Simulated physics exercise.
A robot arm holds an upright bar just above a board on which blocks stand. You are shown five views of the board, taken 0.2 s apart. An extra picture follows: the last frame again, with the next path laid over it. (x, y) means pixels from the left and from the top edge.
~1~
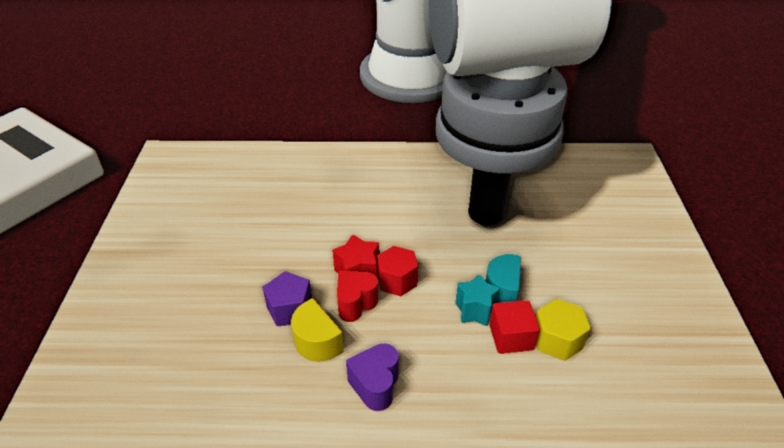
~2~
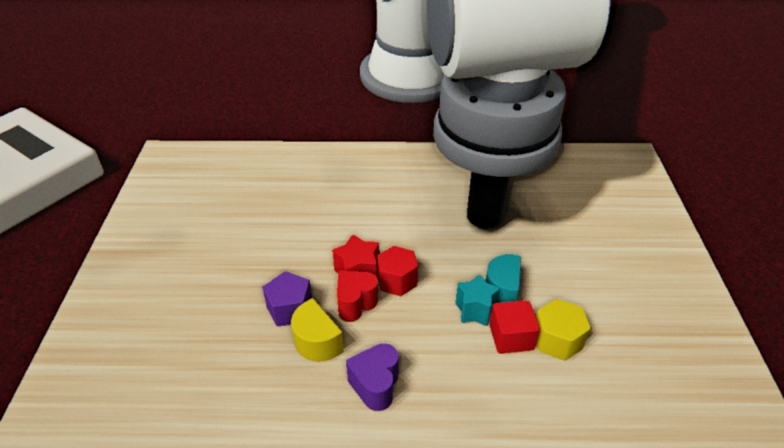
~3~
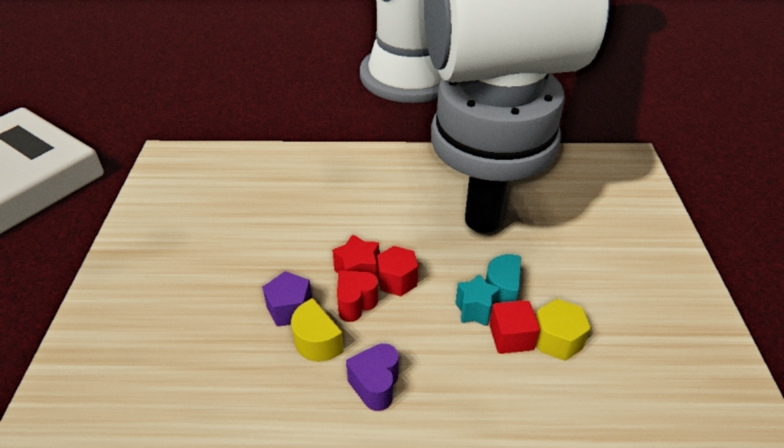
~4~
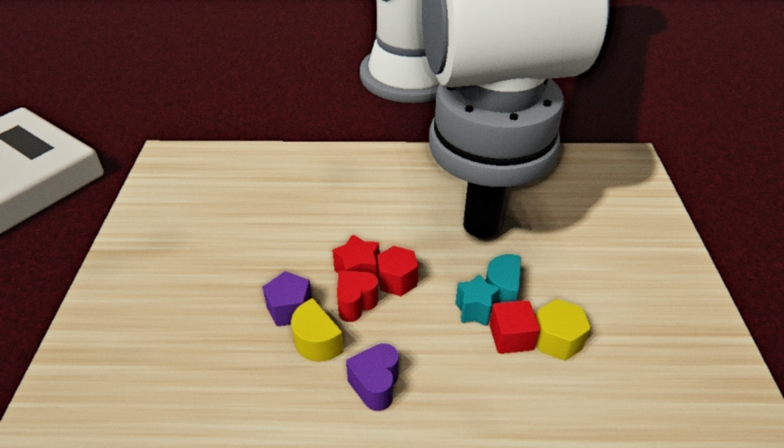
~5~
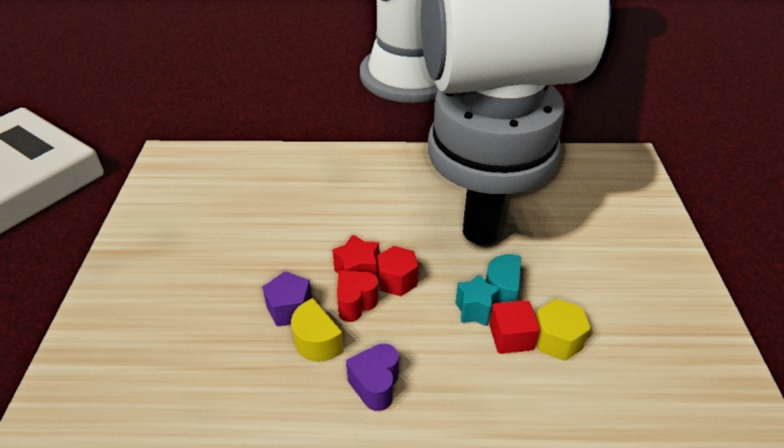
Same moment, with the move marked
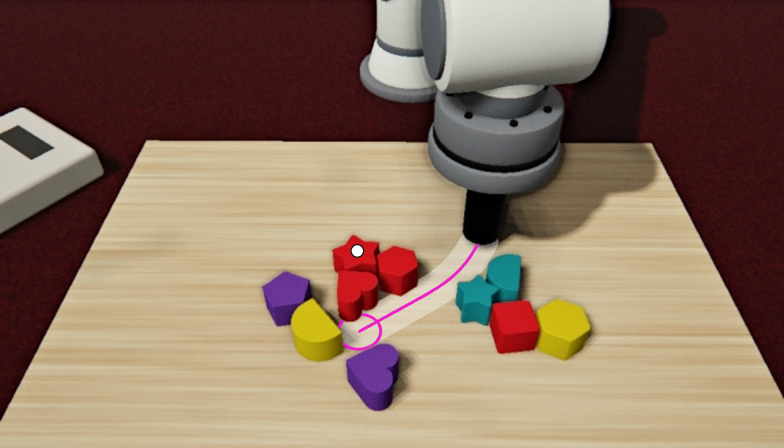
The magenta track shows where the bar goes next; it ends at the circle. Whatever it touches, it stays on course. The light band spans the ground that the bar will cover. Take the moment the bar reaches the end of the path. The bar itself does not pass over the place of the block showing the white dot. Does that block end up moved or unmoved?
At the end of the path, the block showing the white dot has moved off its old spot.
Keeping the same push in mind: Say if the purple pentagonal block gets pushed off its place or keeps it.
By the last moment, the purple pentagonal block will still be in its place.
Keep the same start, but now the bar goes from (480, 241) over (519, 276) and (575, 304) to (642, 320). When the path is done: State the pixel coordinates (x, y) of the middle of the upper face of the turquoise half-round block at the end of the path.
I'd say the turquoise half-round block ends with its top centre at (522, 293).
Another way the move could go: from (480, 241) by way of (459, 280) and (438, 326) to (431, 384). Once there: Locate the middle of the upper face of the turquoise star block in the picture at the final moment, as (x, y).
Roughly at (477, 322).
Drawn move, from (480, 241) by way of (454, 275) and (410, 303) to (359, 331); the dot is on the red star block.
The first path, step by step. One third of the way, bar (455, 267); nothing pushed yet.
Two thirds of the way, bar (410, 295); red heart-shaped block (346, 286), turned 10° anticlockwise; red star block (347, 248), turned 25° clockwise; red hexagonal block (380, 263), turned 45° clockwise.
At the end, bar (359, 323); purple pentagonal block still; yellow half-round block still; red heart-shaped block (336, 288); red star block (344, 248), turned 35° clockwise; red hexagonal block (375, 264), turned 60° clockwise.
